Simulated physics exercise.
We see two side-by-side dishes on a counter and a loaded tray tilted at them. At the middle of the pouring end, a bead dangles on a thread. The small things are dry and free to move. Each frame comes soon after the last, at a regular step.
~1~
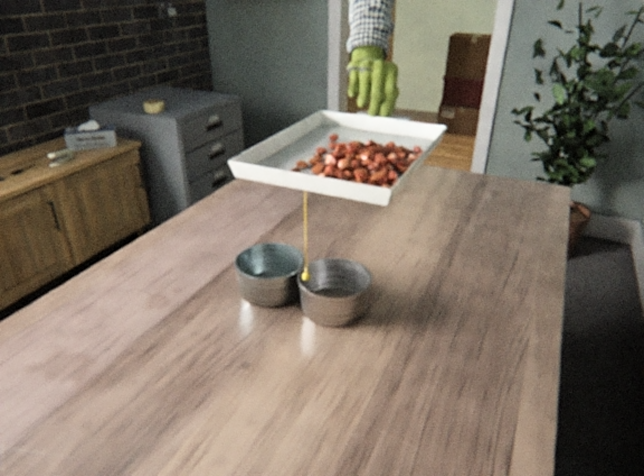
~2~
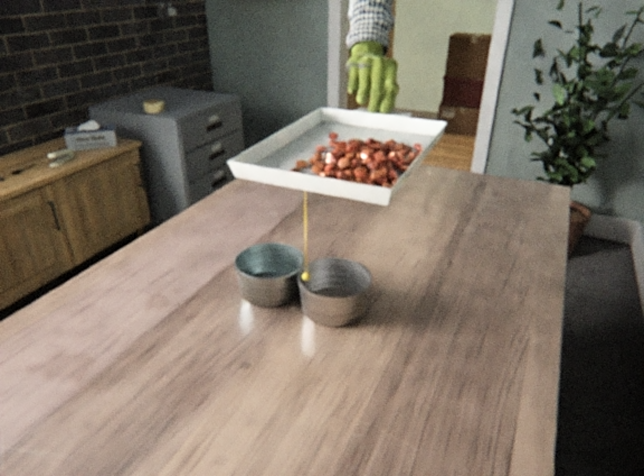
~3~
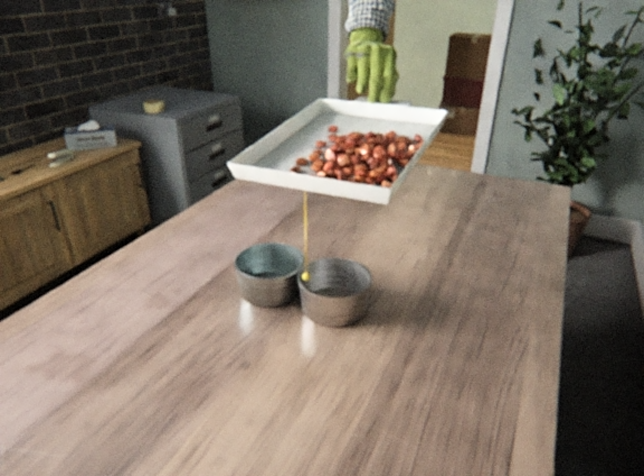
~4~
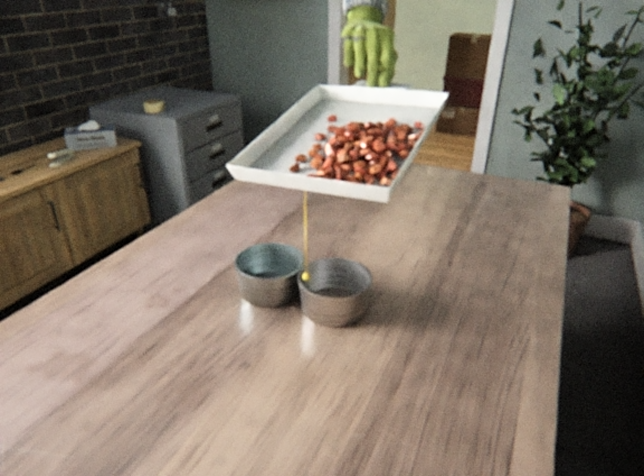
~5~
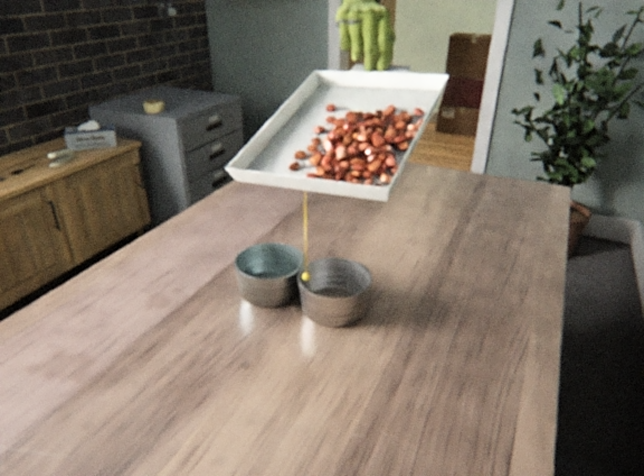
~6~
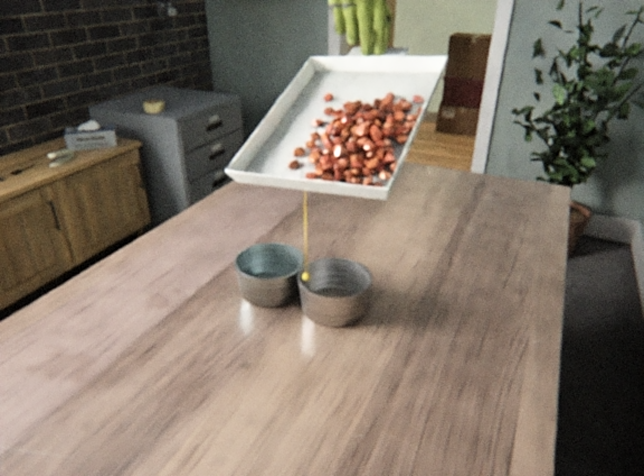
Green-gloved hand raising the far side of a white tray of reddish chunks, tilting it above two small dishes on a table.
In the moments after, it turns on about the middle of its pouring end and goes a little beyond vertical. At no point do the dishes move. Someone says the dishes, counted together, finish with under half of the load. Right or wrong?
Right.
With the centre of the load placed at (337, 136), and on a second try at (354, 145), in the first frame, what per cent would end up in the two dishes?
Some 0 and then some 0 per cent.
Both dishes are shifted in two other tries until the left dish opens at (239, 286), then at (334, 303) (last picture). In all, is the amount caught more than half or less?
Together the dishes get beyond half first, then less than a half.
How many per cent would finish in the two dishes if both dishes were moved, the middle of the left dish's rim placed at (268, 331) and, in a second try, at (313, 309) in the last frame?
Respectively 30 percent and 30 percent.
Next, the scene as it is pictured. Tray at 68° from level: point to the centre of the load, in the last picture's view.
Around (303, 168).
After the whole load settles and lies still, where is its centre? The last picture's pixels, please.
Near (247, 342), more or less.
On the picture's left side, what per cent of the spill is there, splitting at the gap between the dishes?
Left portion: Around 90 %.
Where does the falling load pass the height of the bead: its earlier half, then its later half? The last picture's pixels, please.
Starting near (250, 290), moving on to near (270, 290).
Just after the last frame, tray tipped steeply; almost all on the tray; about a tenth in the air.
A moment on, tray tipped past a quarter turn; about a tenth on the tray; roughly two thirds outside both; roughly a quarter in the air.
Further on, tray tipped past a quarter turn; every one outside both.
When it is over, tray tipped past a quarter turn; not one in the right dish; not one in the left dish; every one outside both.
